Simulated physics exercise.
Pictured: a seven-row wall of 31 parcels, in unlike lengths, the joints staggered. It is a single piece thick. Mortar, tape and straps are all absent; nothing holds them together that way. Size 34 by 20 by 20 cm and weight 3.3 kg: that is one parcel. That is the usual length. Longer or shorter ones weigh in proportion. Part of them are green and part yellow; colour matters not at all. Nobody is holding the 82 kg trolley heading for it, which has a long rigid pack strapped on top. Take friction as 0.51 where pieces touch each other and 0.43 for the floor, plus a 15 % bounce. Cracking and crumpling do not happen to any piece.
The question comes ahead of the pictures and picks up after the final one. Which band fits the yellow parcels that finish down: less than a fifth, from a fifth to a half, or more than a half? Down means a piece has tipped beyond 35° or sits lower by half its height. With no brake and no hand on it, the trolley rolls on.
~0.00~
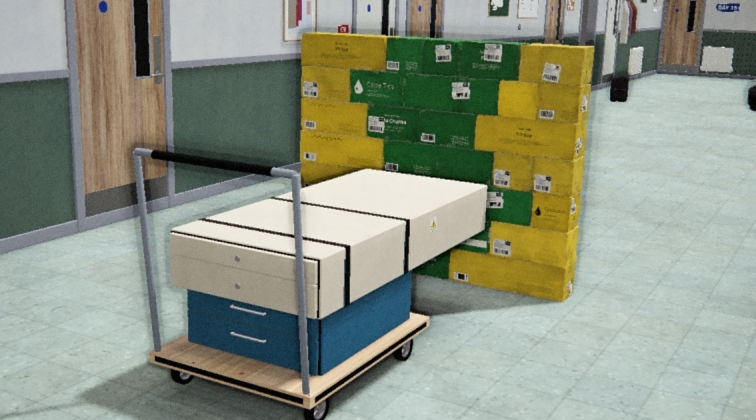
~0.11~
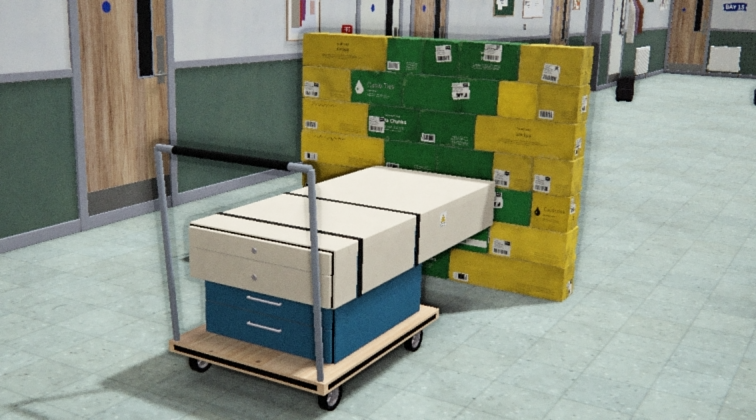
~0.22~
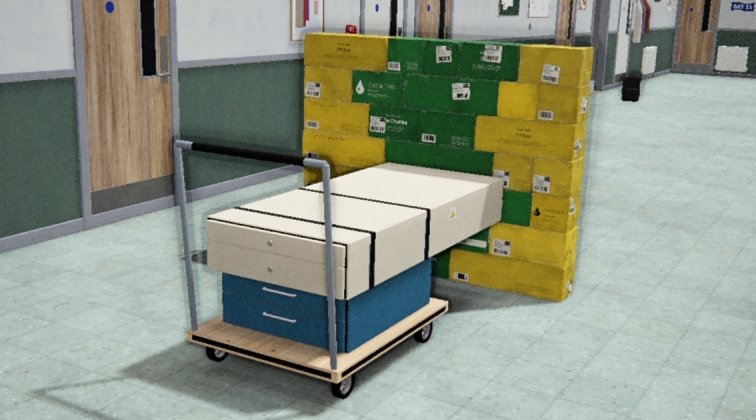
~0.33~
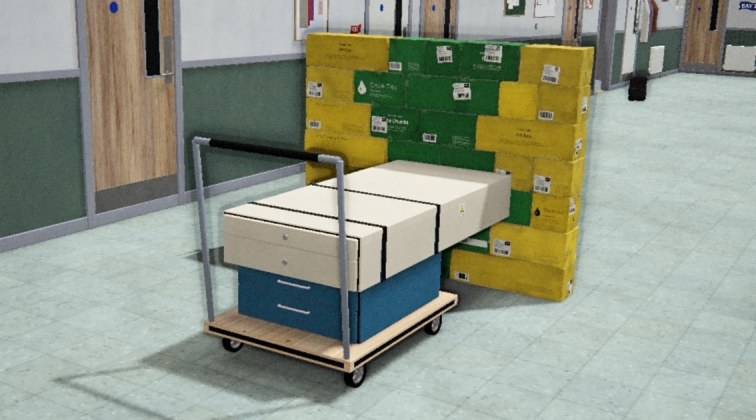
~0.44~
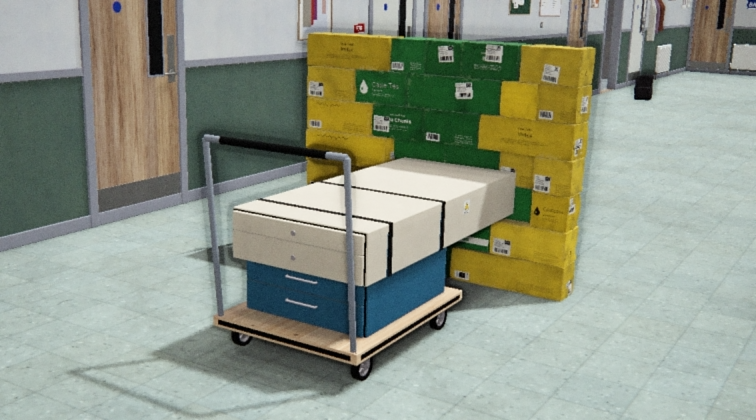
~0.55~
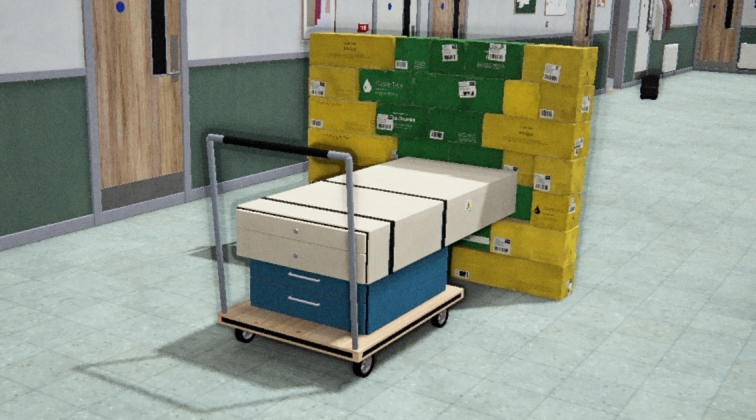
From a fifth to a half.
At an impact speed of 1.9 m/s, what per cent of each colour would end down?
Down at the end: Yellow 10 per cent, green 40 per cent.
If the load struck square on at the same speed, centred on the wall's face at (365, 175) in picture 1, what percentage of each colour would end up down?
For yellow it's 40 per cent, for green 70 per cent.
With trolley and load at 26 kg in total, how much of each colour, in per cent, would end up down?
That would leave yellow at 0 and green at 0 per cent.
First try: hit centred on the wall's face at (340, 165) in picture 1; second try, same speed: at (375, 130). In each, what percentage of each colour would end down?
You'd get yellow at 40 followed by 40, and green at 70 followed by 70 percent.
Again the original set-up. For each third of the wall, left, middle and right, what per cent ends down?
In percent, the thirds read 20 on the left, 70 in the middle and 60 on the right.
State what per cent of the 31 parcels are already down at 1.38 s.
It's 0 percent at that point.
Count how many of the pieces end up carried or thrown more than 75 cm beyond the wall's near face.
12 or so.
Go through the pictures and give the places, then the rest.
In the first picture (each place is the centre of the face we see best; the camera moves round a little), load (482, 201) 34 cm short of the wall; top yellow parcel (341, 52); top green parcel (488, 61); all as stacked.
The second picture shows load (490, 197) 22 cm short of the wall; top yellow parcel (342, 52).
The third picture shows load (499, 193) 10 cm short of the wall; top yellow parcel (343, 52).
The fourth picture shows load (507, 189) 15 mm into the wall's line; top yellow parcel (345, 52); 3 have shifted.
The fifth picture shows load (511, 187) 8 cm into the wall's line; top yellow parcel (347, 52); top green parcel (489, 62) moved 19 mm; 15 have shifted.
The sixth picture shows load (513, 186) 11 cm into the wall's line; top yellow parcel (350, 51) moved 31 mm; top green parcel (492, 60) moved 7 cm; 19 have shifted.
By 1.38 s, load 12 cm past the wall's line, stopped; none of the 16 yellow parcels down (0 of 31 in all colours); top yellow parcel tilted 21°; top green parcel tilted 21°.
By 1.80 s, load 12 cm past the wall's line, stopped; 6 of the 16 yellow parcels down (17 of 31 in all colours); top yellow parcel on its side; top green parcel tilted 67°, 56 cm lower.
When it is over (2.7 s), load 12 cm past the wall's line, stopped; 6 of the 16 yellow parcels down (17 of 31 in all colours); top yellow parcel on its side; top green parcel on its side. That is 38 per cent. In pixels of the last frame, middles, top yellow parcel near (379, 199), top green parcel near (557, 216).
